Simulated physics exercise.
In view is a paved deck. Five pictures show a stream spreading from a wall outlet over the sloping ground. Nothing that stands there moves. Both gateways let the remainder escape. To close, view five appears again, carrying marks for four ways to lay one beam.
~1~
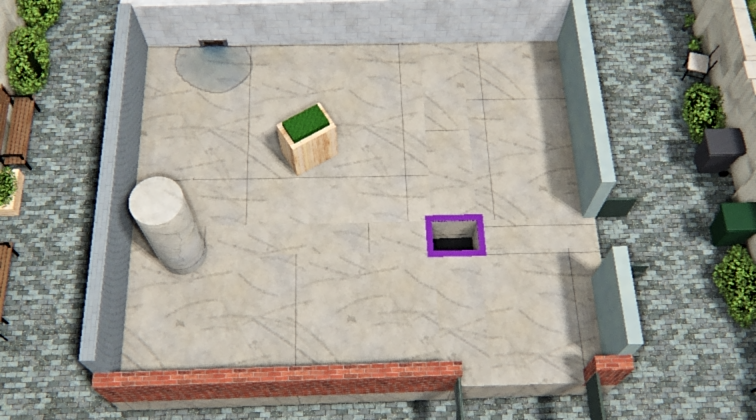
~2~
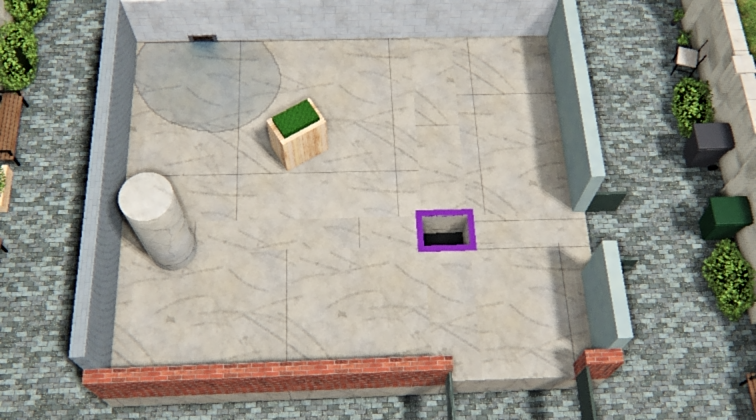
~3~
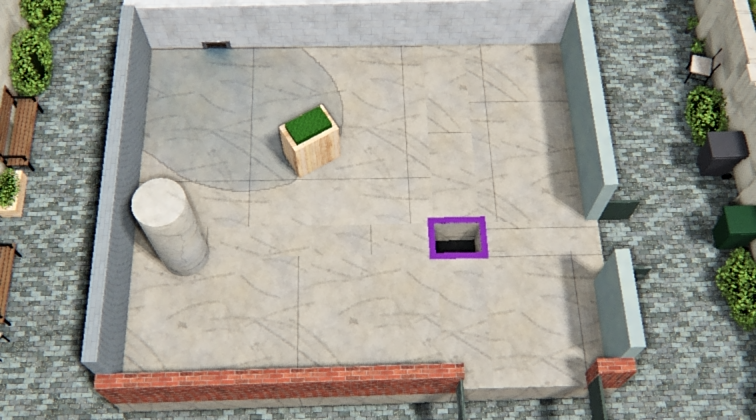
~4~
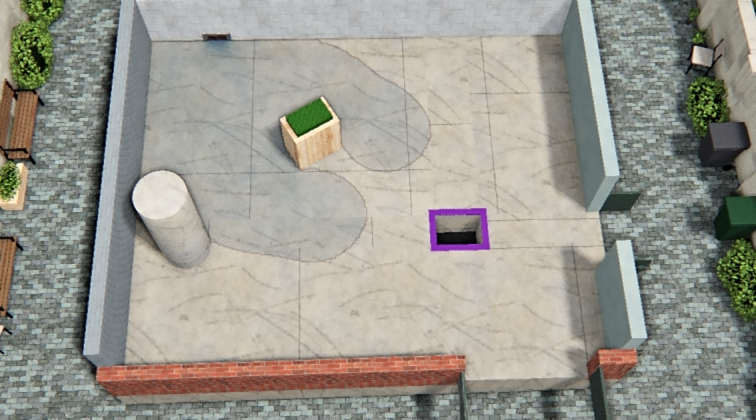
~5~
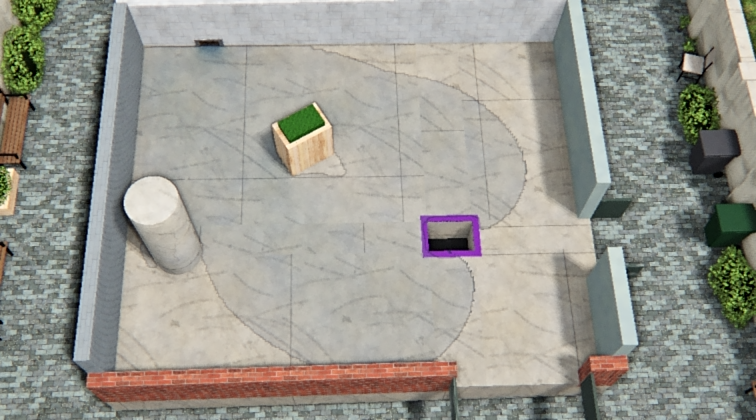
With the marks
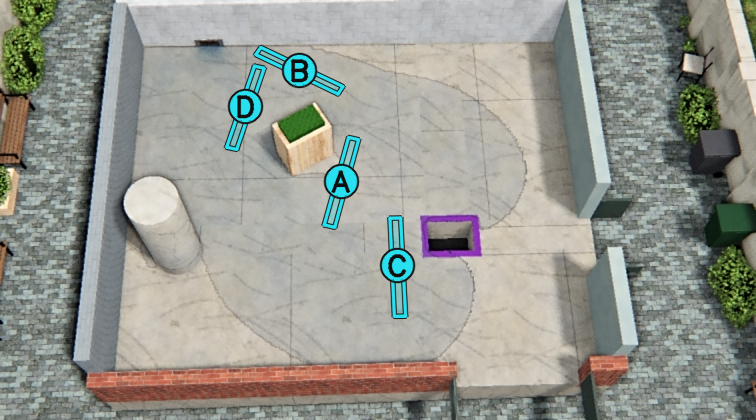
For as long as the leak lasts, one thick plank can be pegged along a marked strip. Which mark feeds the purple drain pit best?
Use place B.
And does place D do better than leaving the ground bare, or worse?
Place D is worse.
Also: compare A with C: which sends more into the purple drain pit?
It is C.
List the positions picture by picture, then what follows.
In the first picture, outfall at (214, 42); purple drain pit at (455, 235); open gate at (520, 371); open gate at (587, 248); 2 % of the ground under water, visible out to (228, 85); purple drain pit still dry.
In the second picture, 9 % of the ground under water, visible out to (209, 128); purple drain pit still dry.
In the third picture, 18 % of the ground under water, visible out to (255, 187); purple drain pit still dry.
In the fourth picture, 32 % of the ground under water, visible out to (327, 252); purple drain pit still dry.
In the fifth picture, 59 % of the ground under water, visible out to (439, 329); purple drain pit taking water.
In cyan, A from (329, 226) to (353, 138); B from (258, 51) to (340, 90); C from (400, 316) to (395, 218); D from (231, 148) to (259, 67).
With A, about 5 % of the stream goes into the purple drain pit, about 95 % out by the gates.
With B, about 14 % of the stream goes into the purple drain pit, about 86 % out by the gates.
With C, about 10 % of the stream goes into the purple drain pit, about 89 % out by the gates.
With D, about 8 % of the stream goes into the purple drain pit, about 92 % out by the gates.
